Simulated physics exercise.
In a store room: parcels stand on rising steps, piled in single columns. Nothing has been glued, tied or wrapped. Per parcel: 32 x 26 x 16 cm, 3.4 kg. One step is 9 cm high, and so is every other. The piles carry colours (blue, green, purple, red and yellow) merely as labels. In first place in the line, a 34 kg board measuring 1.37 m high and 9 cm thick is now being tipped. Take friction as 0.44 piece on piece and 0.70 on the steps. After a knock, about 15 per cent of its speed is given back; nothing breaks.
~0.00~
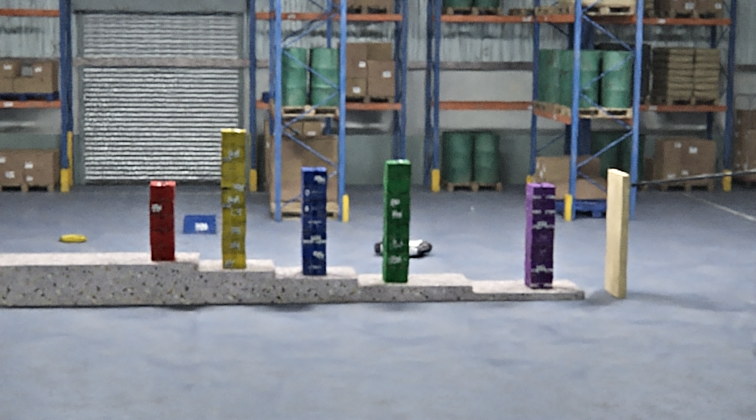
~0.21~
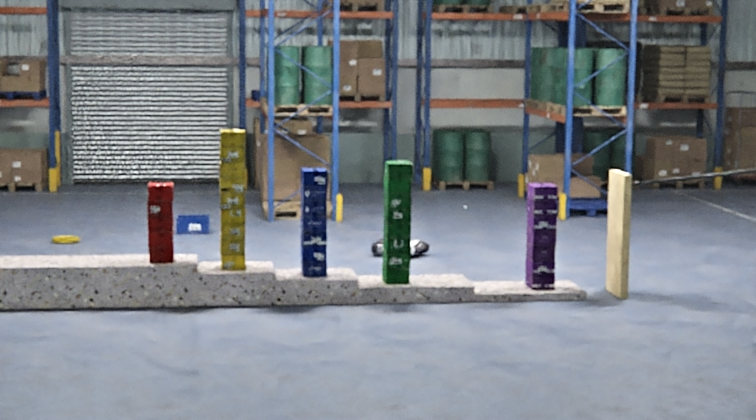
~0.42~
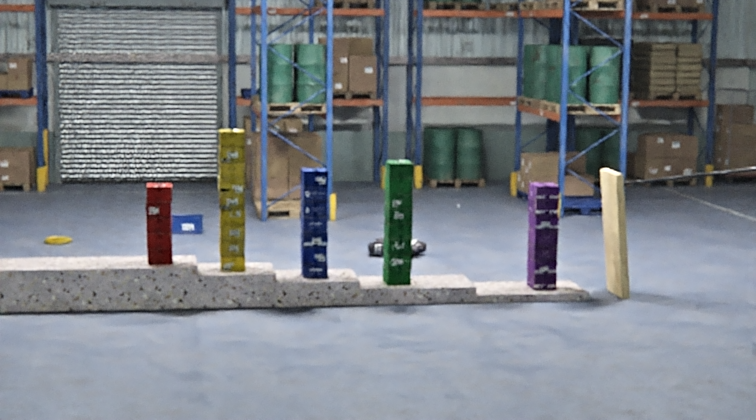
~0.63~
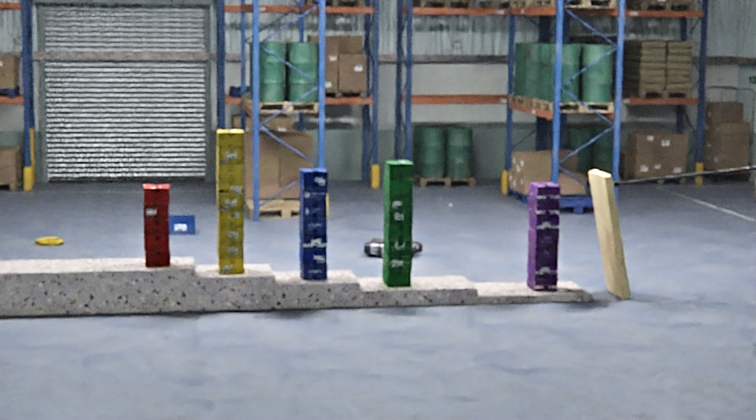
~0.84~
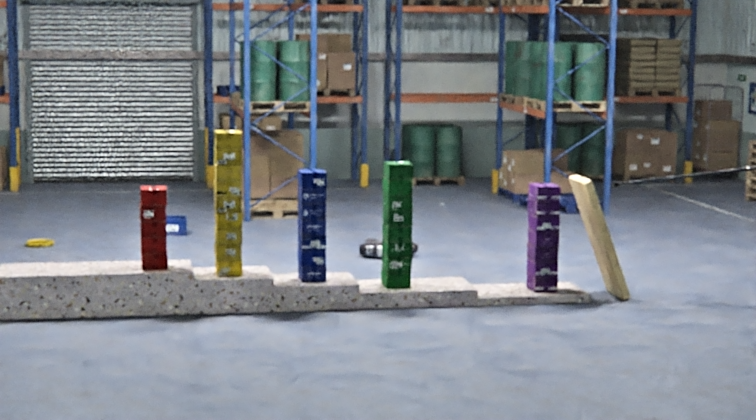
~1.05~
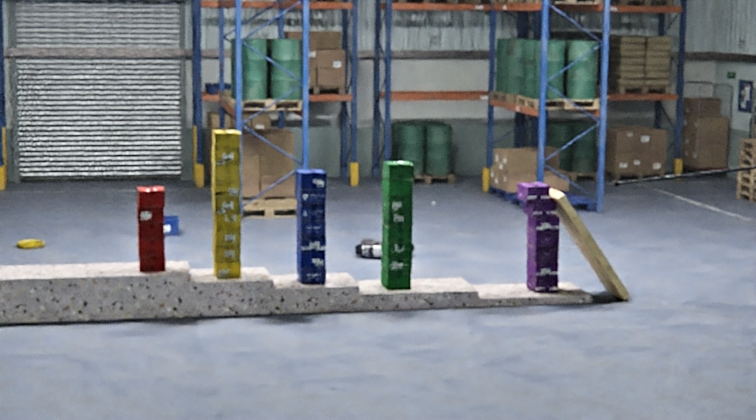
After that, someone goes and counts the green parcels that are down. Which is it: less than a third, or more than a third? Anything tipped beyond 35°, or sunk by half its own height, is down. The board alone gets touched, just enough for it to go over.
It is less than a third.
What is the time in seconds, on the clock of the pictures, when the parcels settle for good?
Near 2.5 s.
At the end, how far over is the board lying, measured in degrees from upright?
Roughly 70 degrees off upright.
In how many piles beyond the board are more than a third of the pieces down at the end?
Count: 1.
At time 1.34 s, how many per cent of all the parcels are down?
5 %.
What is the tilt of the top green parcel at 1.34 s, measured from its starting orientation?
About 0 degrees.
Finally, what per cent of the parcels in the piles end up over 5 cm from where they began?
The shifted ones make up 20 per cent.
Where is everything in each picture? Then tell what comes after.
In the first picture (pixels give the middle of a visible side; the camera moves round a little), pole end (634, 185) 9 cm short, board 0° from upright; top green parcel (399, 171); top blue parcel (315, 178); none of the others has stirred.
In the second picture, pole end 4 mm in, board 0° from upright; top green parcel (400, 171).
In the third picture, pole end 10 cm in, board 5° from upright; top green parcel (402, 171); none of the others has stirred.
In the fourth picture, pole end (617, 184) 16 cm in, stopped, board 11° from upright; top green parcel (402, 171); none of the others has stirred.
In the fifth picture, pole end (617, 185) 16 cm in, stopped, board 21° from upright; top green parcel (401, 172); none of the others has stirred.
In the sixth picture, pole end (618, 184) 16 cm in, stopped, board 35° from upright; top green parcel (402, 172); top purple parcel (539, 194) 13 cm from its place; movement in 3 of them.
After 1.34 s, board 47° from upright; none of the 8 green parcels down (2 of 36 in all colours); top green parcel unmoved; top purple parcel 41° from how it stood, 15 cm lower.
After 1.60 s, board 68° from upright; none of the 8 green parcels down (7 of 36 in all colours); top green parcel unmoved; top purple parcel on its side.
In the end (2.7 s), board 68° from upright; none of the 8 green parcels down (7 of 36 in all colours); top green parcel unmoved; top purple parcel on its side. That is 0 per cent. From the last view, middles, top green parcel near (398, 171), top purple parcel near (416, 274).
